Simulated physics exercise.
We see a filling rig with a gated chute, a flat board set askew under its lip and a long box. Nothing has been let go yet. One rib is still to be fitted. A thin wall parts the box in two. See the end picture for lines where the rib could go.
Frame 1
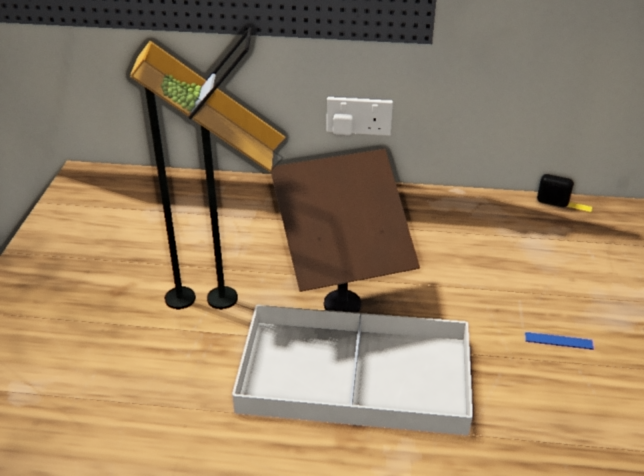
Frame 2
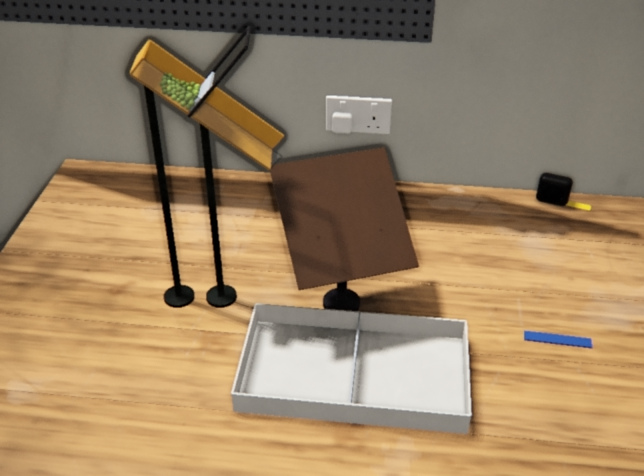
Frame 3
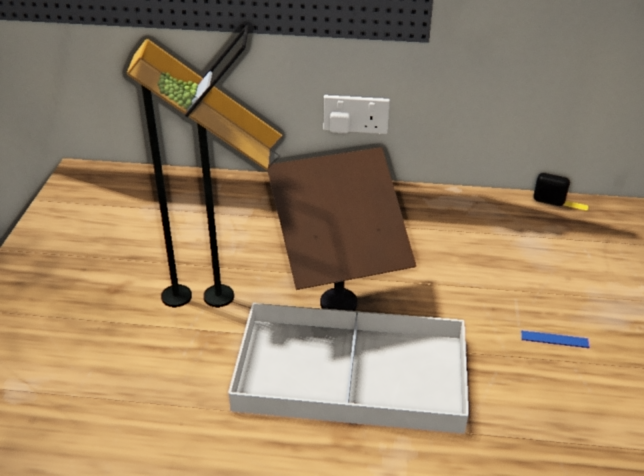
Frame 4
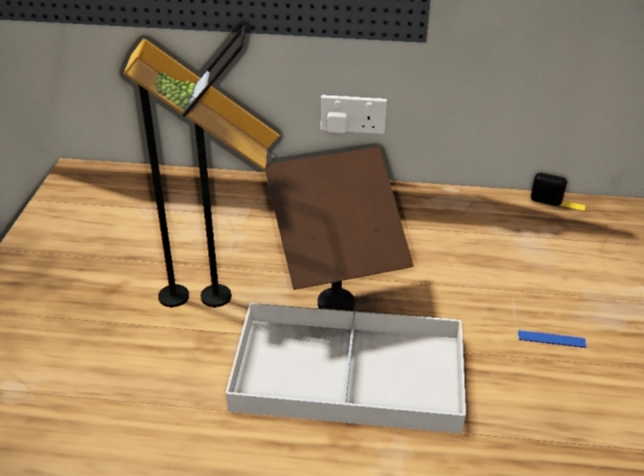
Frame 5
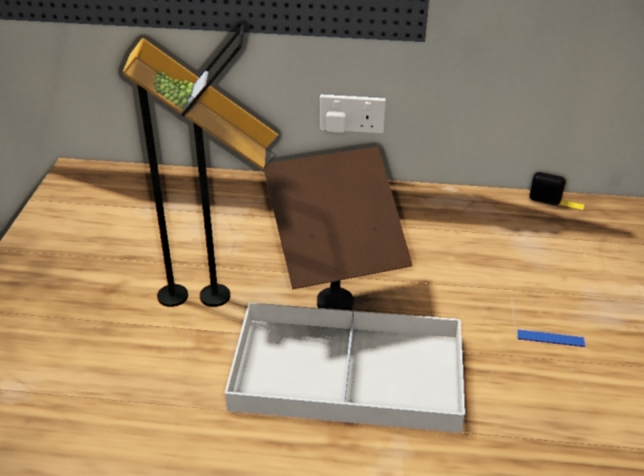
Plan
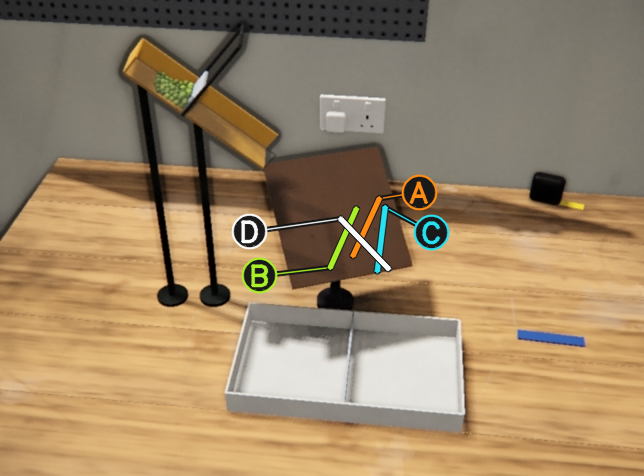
We see green peas behind a closed gate in a sloping orange chute on black stands, above a tilted brown board and a divided pale box; nothing in the setup moves, while the view shifts very slightly.
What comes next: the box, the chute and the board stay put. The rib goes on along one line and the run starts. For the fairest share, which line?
A works best here.
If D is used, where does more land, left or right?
More lands on the right.
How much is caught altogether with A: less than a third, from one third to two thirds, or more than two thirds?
It is more than two thirds.
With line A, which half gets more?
Left.
On the marked copy, line A from (379, 198) to (353, 255); line B from (356, 208) to (330, 267); line C from (385, 207) to (377, 270); line D from (340, 218) to (388, 268).
For line A, of what is caught, about two thirds in the left half, about a third in the right.
For line B, of what is caught, nearly all in the left half, a small part in the right.
For line C, of what is caught, a stray few in the left half, nearly all in the right.
For line D, of what is caught, a small part in the left half, nearly all in the right.
